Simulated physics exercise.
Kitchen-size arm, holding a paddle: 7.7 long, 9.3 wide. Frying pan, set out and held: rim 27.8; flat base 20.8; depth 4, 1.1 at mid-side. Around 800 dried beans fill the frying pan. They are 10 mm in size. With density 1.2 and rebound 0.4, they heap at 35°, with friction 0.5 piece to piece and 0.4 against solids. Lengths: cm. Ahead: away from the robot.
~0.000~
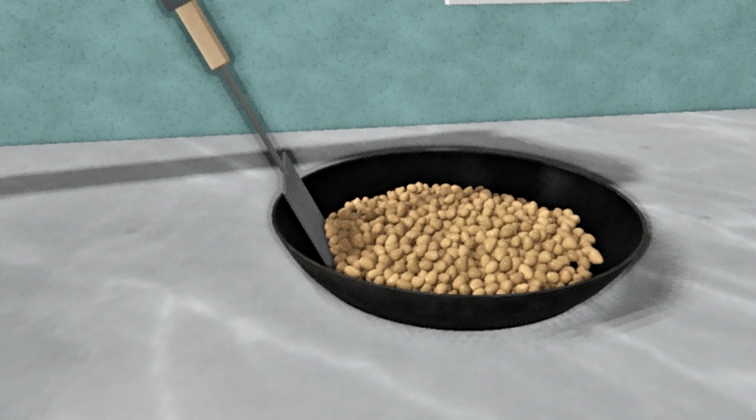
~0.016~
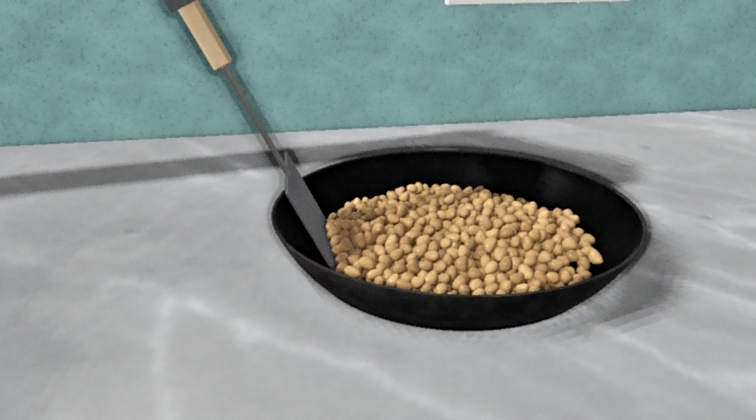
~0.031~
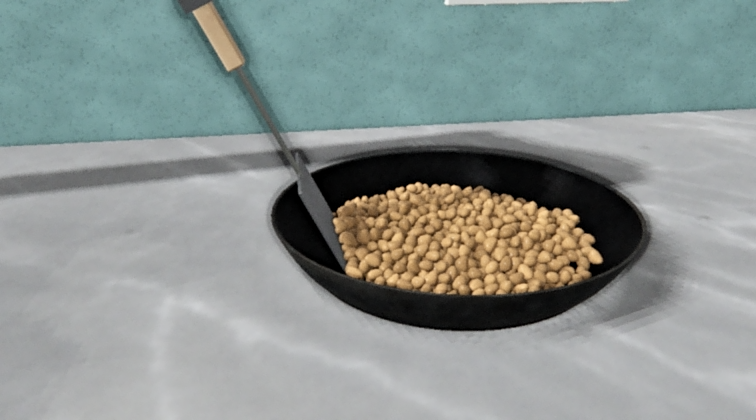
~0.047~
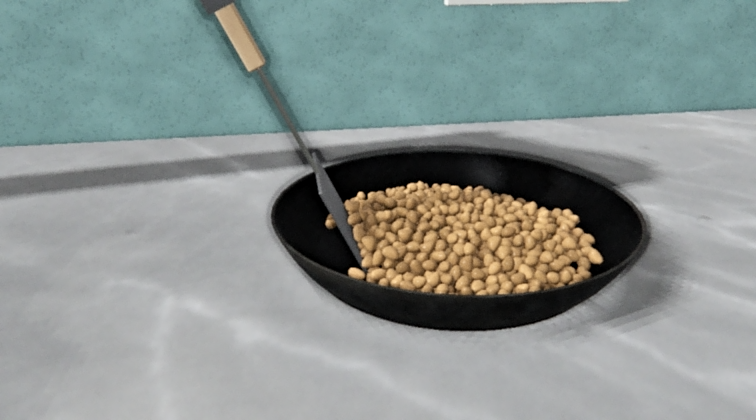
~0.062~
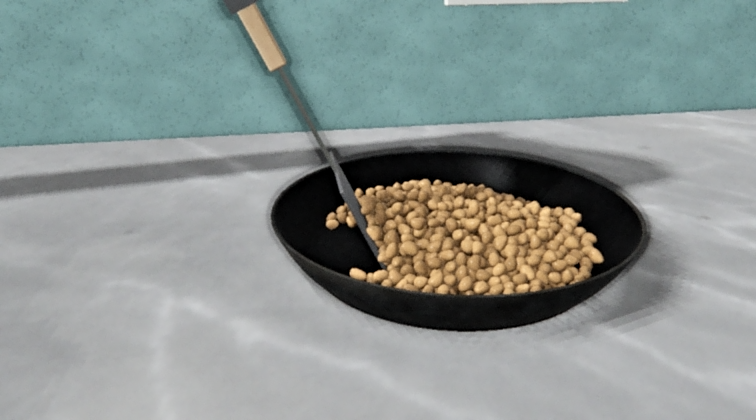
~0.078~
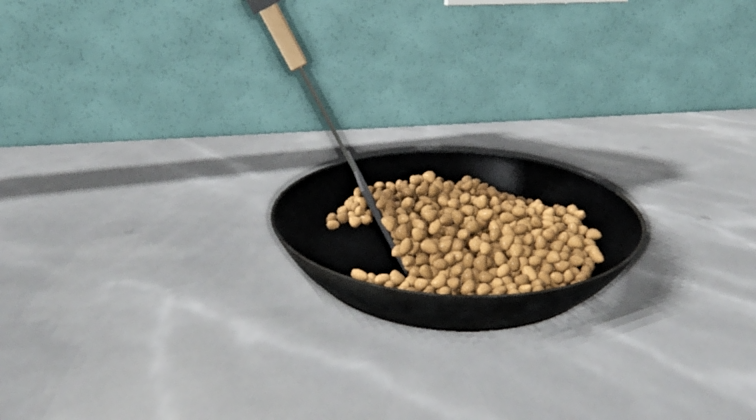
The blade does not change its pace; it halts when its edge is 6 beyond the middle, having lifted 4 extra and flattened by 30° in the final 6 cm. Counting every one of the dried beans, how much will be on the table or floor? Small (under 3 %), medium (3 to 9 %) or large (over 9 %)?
Medium.
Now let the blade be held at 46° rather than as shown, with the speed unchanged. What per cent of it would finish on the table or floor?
My guess is close to 5 per cent.
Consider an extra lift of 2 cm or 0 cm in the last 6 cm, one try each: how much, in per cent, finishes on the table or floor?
Some 0 and 0 per cent.
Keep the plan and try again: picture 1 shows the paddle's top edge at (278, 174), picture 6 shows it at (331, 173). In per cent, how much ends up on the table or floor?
It comes to something like 0 %, give or take.
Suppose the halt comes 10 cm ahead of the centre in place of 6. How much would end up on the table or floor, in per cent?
Estimate: Approx. 25 %.
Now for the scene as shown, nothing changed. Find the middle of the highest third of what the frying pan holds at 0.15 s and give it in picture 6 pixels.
Centre: Approx. (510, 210) in the last view.
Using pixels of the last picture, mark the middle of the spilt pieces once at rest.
Around pixel (696, 222).
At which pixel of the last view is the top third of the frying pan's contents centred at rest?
It is centred near (558, 208).
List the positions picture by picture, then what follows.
In the first picture, paddle top edge at (284, 170), sloping 65°; upper third of the load around (447, 228), from x 330 to 595, top at y 190; 798 in the frying pan.
In the second picture, paddle top edge at (286, 170), sloping 65°; upper third of the load around (446, 228), from x 330 to 595, top at y 190.
In the third picture, paddle top edge at (298, 171), sloping 65°; upper third of the load around (442, 227), from x 330 to 595, top at y 190.
In the fourth picture, paddle top edge at (316, 171), sloping 65°; upper third of the load around (441, 224), from x 330 to 595, top at y 190.
In the fifth picture, paddle top edge at (335, 170), sloping 65°; upper third of the load around (447, 222), from x 330 to 595, top at y 185.
In the sixth picture, paddle top edge at (354, 169), sloping 65°; upper third of the load around (453, 219), from x 330 to 595, top at y 175; 798 in the frying pan.
By 0.12 s, sloping 65°, highest piece 6 above the table; 798 in the frying pan.
By 0.15 s, sloping 53°, highest piece 6 above the table; 798 in the frying pan.
By 0.37 s, sloping 35°, highest piece 5 above the table; 760 in the frying pan, 34 on the table or floor, 4 on the blade or in flight.
By 1.42 s, sloping 35°, highest piece 5 above the table; 758 in the frying pan, 40 on the table or floor.
Final count, 758 in the frying pan, 40 on the table or floor. That is 5 % on the table or floor.
